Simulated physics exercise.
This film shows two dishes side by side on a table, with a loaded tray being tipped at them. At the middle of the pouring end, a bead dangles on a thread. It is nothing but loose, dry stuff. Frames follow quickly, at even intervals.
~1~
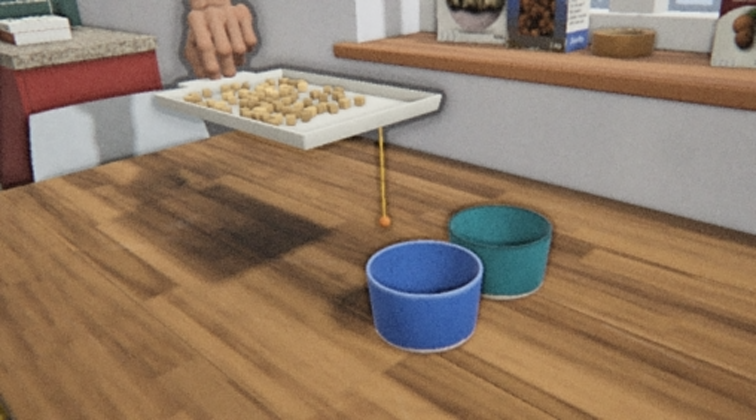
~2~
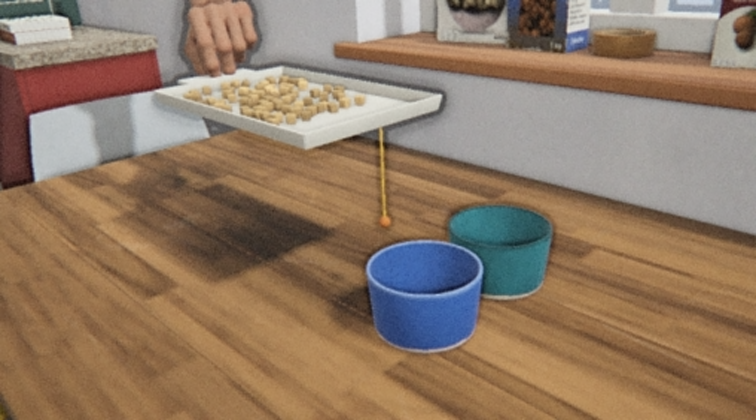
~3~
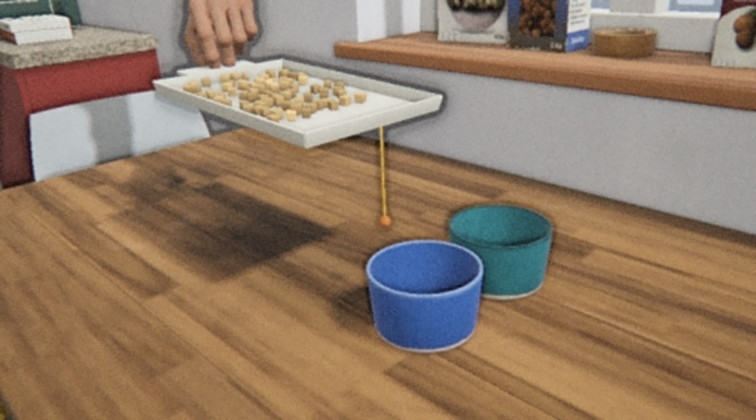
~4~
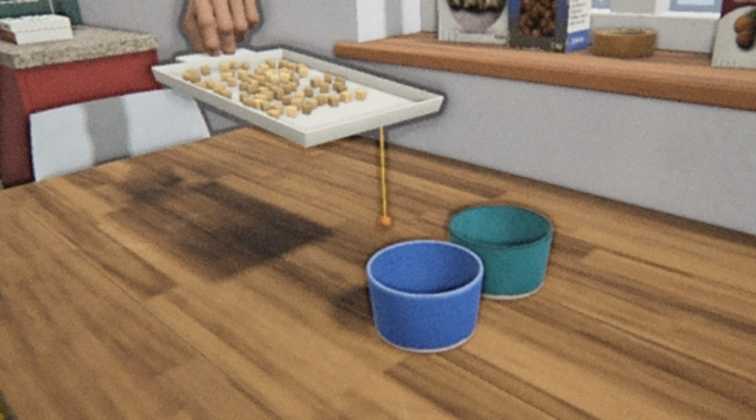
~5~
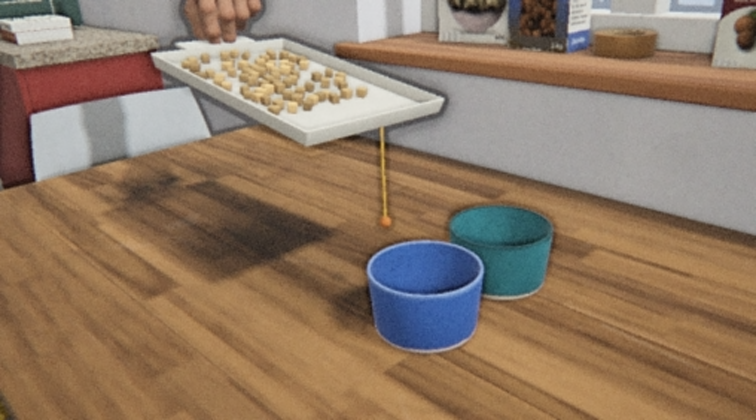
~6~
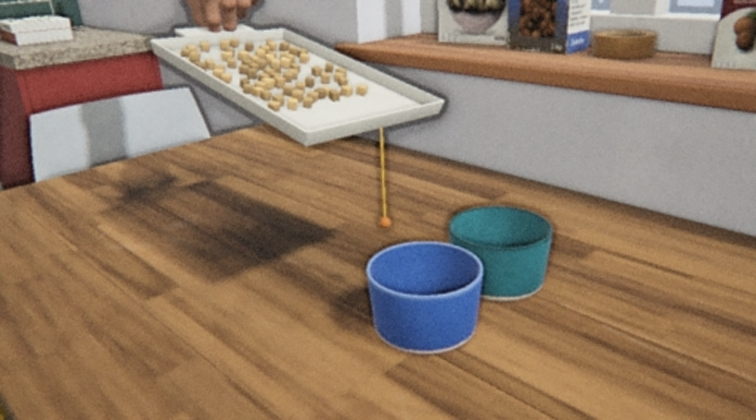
On a wooden table by a windowsill, a blue dish and a teal dish sit close together while a hand holds a white tray of small tan cubes, a bead dangling on its thread. The hand gradually raises the tray's far end, tilting it slightly toward the viewer as the cubes stay aboard.
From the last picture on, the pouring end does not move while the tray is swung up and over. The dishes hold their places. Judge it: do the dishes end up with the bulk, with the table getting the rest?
Yes. The bulk is caught.
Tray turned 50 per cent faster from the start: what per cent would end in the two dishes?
I'd say 70 percent or thereabouts.
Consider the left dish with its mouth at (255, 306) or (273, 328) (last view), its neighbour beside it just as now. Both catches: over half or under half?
Shy of half, then shy of half.
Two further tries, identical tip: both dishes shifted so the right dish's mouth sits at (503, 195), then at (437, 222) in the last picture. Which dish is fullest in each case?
Well, first the dish at left, then the dish at right.
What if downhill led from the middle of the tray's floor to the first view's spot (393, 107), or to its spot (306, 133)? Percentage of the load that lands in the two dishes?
In turn, 20 percent and then 10 percent.
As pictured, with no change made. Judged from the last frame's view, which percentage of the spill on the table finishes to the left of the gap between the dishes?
I'd put it at close to 90 per cent.
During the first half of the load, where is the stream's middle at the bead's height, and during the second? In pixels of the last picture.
The leading part at (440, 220), the rest of it at (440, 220).
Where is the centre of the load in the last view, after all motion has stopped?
Somewhere close to (453, 294) in the last picture.
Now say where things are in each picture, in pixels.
Corners of the pouring end at (304, 133) and (437, 95), level; middle of the load at (274, 100), small wooden cubes; left dish at (469, 310); right dish at (542, 262); bead on its thread at (384, 222), in the first picture.
Corners of the pouring end at (305, 133) and (437, 95), level; middle of the load at (274, 98), in the second picture.
Corners of the pouring end at (305, 132) and (438, 96), tipped barely, lowest at the right corner; middle of the load at (274, 92), in the third picture.
Corners of the pouring end at (306, 131) and (439, 97), tipped a little, lowest at the right corner; middle of the load at (275, 85), in the fourth picture.
Corners of the pouring end at (307, 130) and (440, 98), tipped a little, lowest at the right corner; middle of the load at (275, 77), in the fifth picture.
Corners of the pouring end at (308, 130) and (440, 100), tipped a little, lowest at the right corner; middle of the load at (275, 70); left dish at (469, 311); right dish at (542, 263), in the sixth picture.
Soon, tray tipped steeply; nearly all on the tray; a small part in the air.
A while on, tray tipped right over; about two thirds on the tray; a small part in the left dish; a small part in the right dish; a small part outside both; a stray few in the air.
Towards the end, tray tipped past a quarter turn; about a third in the left dish; about a quarter in the right dish; about a third outside both.
Finally, tray tipped past a quarter turn; about a third in the left dish; about a quarter in the right dish; about a third outside both.
